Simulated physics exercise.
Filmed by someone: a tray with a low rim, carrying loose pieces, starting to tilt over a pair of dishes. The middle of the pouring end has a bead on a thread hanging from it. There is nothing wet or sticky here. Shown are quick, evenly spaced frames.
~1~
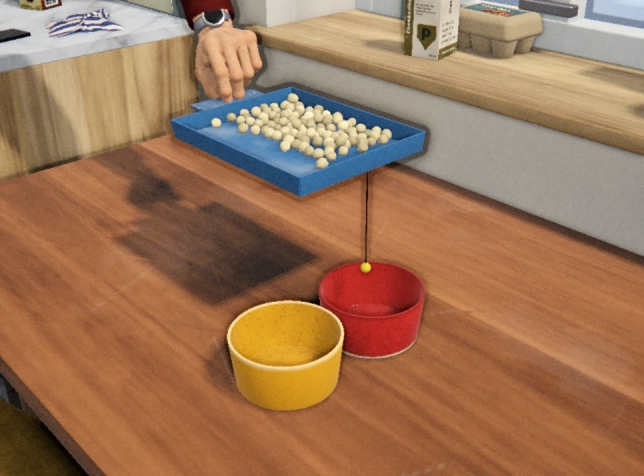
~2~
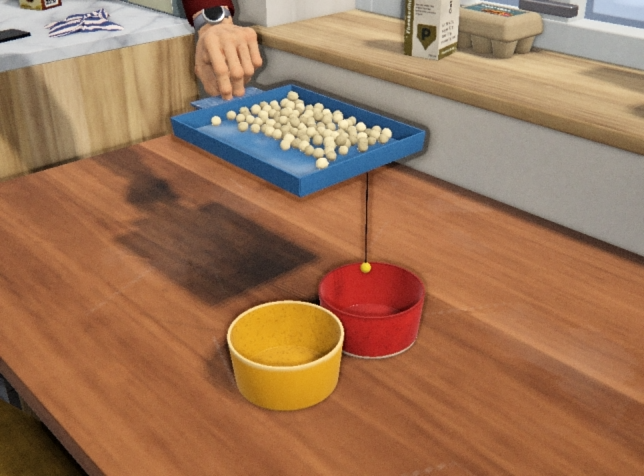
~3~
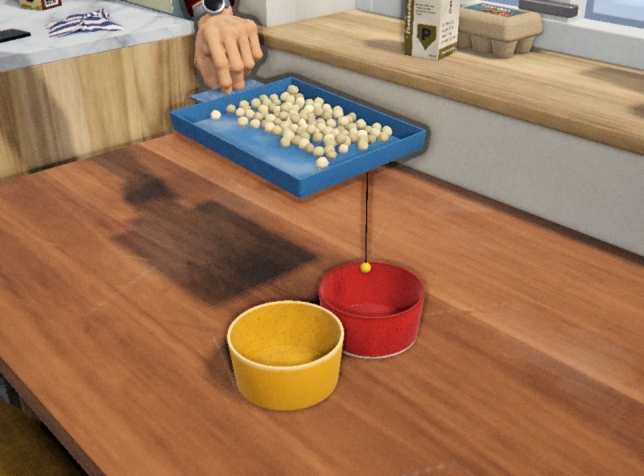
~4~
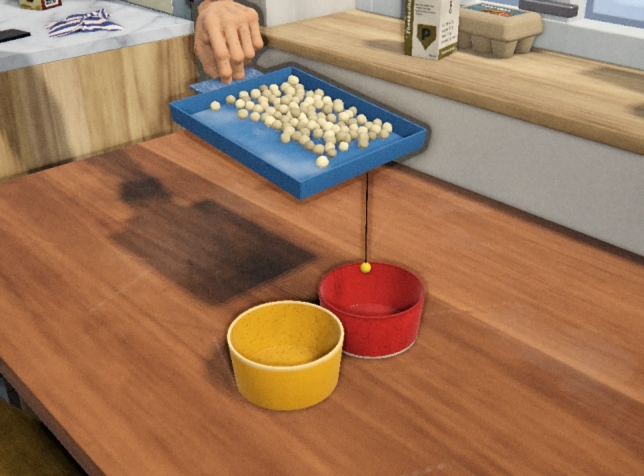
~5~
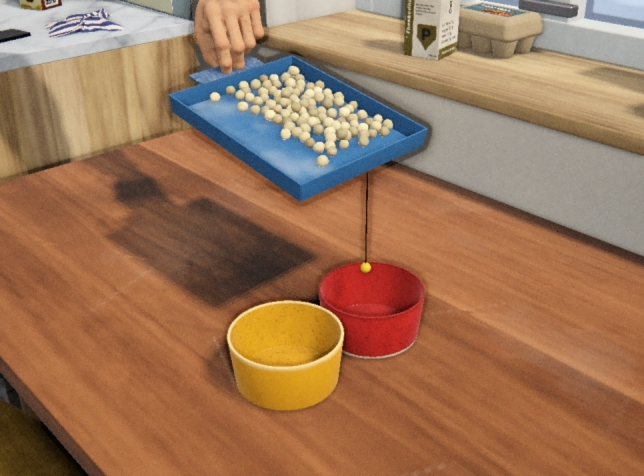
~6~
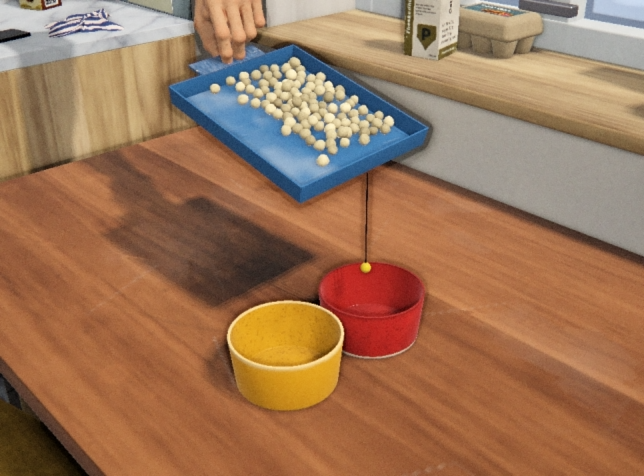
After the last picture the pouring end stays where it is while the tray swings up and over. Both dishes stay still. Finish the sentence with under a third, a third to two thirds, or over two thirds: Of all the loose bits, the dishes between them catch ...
Of all the loose bits, the dishes between them catch a third to two thirds.
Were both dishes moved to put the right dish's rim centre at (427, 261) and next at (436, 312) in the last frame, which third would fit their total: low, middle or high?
One to two thirds; one to two thirds.
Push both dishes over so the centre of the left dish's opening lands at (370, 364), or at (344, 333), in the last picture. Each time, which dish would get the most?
So at the first spot it's the one placed on the right, and at the second spot it's the one placed on the left.
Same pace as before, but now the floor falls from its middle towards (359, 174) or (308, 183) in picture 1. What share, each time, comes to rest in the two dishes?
In order, 40 in a hundred and 80 in a hundred.
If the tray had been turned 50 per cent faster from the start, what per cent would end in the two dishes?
That comes to about 60 in every hundred.
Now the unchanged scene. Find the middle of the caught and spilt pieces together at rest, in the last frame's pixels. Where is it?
Roughly pixel (361, 364).
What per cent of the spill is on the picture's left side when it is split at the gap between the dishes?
Some 10 %.
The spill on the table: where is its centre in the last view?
Approximately (440, 401).
Soon, tray tipped steeply; nearly all on the tray; a stray few in the left dish.
A while on, tray tipped right over; nearly all on the tray; a stray few in the left dish.
Towards the end, tray tipped past a quarter turn; about a quarter in the left dish; about a quarter in the right dish; about half outside both; a stray few in the air.
Finally, tray tipped past a quarter turn; about a quarter in the left dish; about a quarter in the right dish; about half outside both; a stray few in the air.
